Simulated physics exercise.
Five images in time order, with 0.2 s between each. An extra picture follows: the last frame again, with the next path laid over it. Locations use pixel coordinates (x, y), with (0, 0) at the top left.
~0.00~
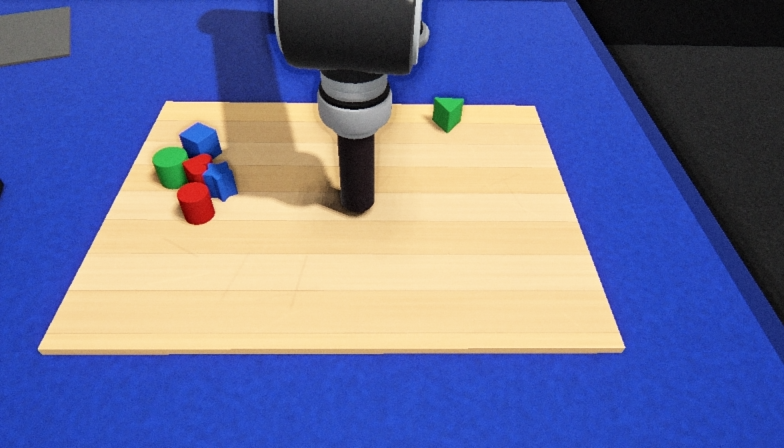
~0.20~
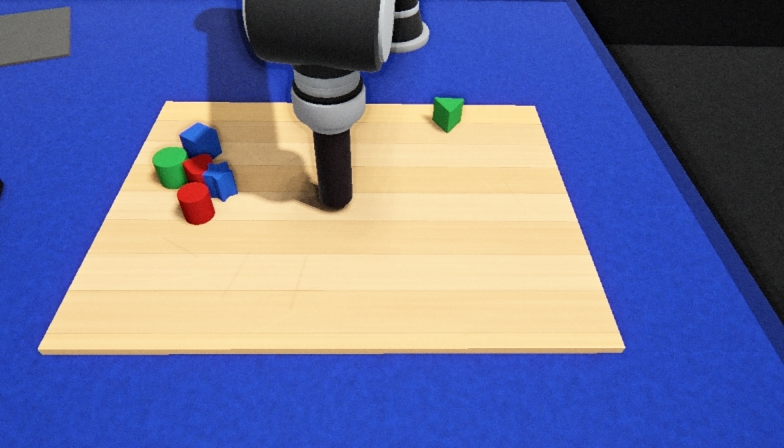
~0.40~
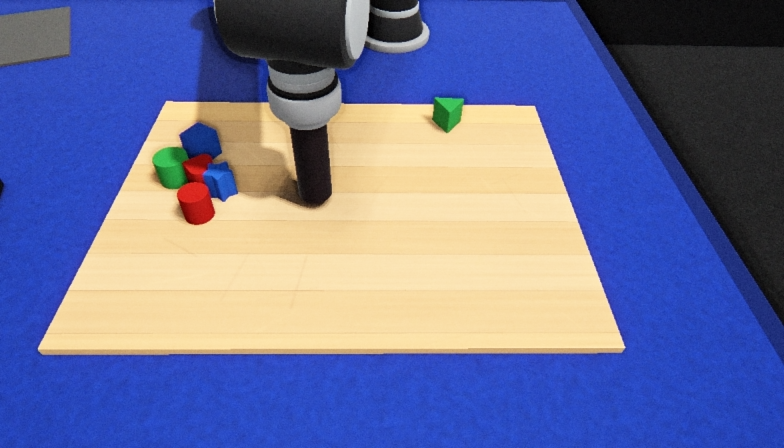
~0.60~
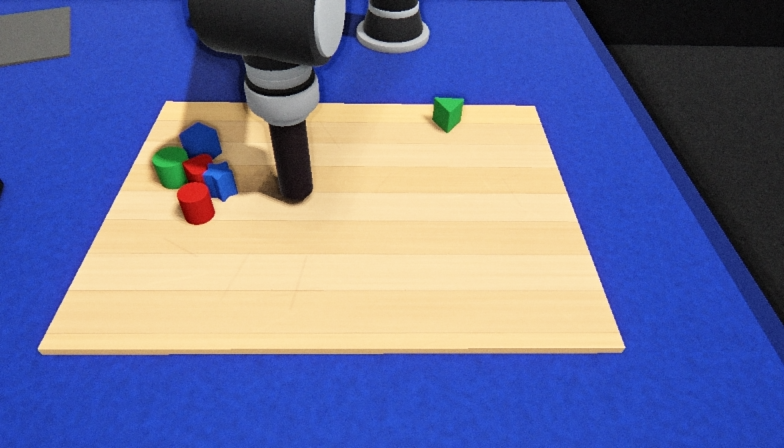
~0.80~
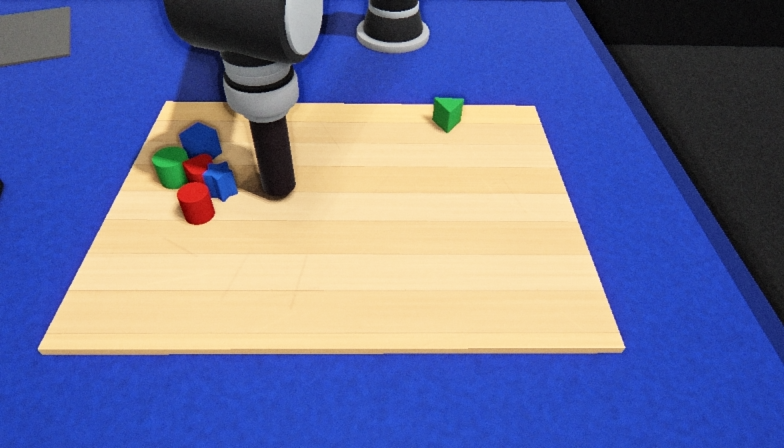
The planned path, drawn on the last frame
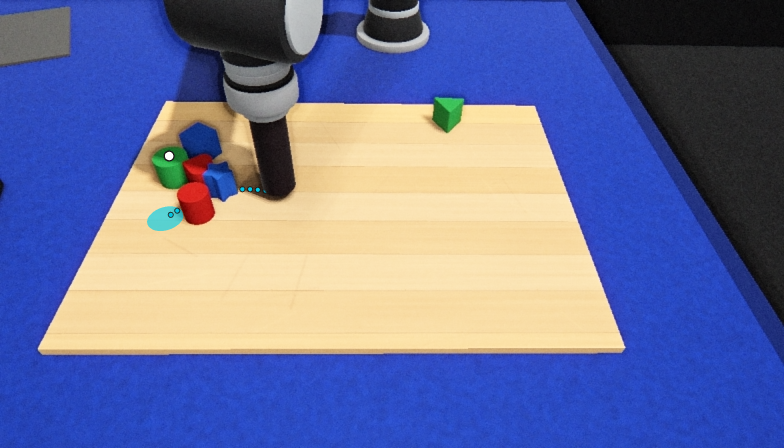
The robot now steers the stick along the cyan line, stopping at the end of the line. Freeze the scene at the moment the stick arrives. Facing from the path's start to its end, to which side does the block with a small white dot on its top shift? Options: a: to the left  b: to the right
b.
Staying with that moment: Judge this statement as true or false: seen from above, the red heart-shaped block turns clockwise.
True - the claim holds.
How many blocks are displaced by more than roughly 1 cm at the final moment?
Shifted over 1 cm: Three or more.
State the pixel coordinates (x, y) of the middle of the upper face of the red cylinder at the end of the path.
Its top face will be centred at roughly (158, 218).
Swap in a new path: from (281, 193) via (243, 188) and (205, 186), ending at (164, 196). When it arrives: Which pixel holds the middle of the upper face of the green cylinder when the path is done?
It is at (155, 151).
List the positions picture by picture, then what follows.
Tip of the stick at (358, 201), middles of tops, green cylinder at (169, 156), red cylinder at (192, 192), red heart-shaped block at (197, 163), blue star-shaped block at (217, 170), in the first picture.
Stick at (336, 197), nothing pushed, in the second picture.
Stick at (316, 193), nothing pushed, in the third picture.
Stick at (297, 189), nothing pushed, in the fourth picture.
Stick at (279, 186), green cylinder at (169, 156), red cylinder at (192, 192), red heart-shaped block at (197, 163), blue star-shaped block at (217, 170), in the fifth picture.
The line goes from (281, 193) through (242, 189) and (202, 198) to (165, 218); the dot is on the green cylinder.
What follows on the original path. One third of the way, stick at (240, 182); green cylinder at (167, 155); red heart-shaped block at (193, 164), turned 20° clockwise; blue star-shaped block at (208, 174).
Two thirds of the way, stick at (199, 190); green cylinder at (161, 152); red cylinder at (166, 209); red heart-shaped block at (165, 168), turned 110° clockwise; blue star-shaped block at (168, 189), turned 15° anticlockwise.
At the end, stick at (162, 211); green cylinder at (161, 151); red cylinder at (158, 218); red heart-shaped block at (155, 171), turned 150° clockwise; blue star-shaped block at (127, 209), turned 15° anticlockwise.
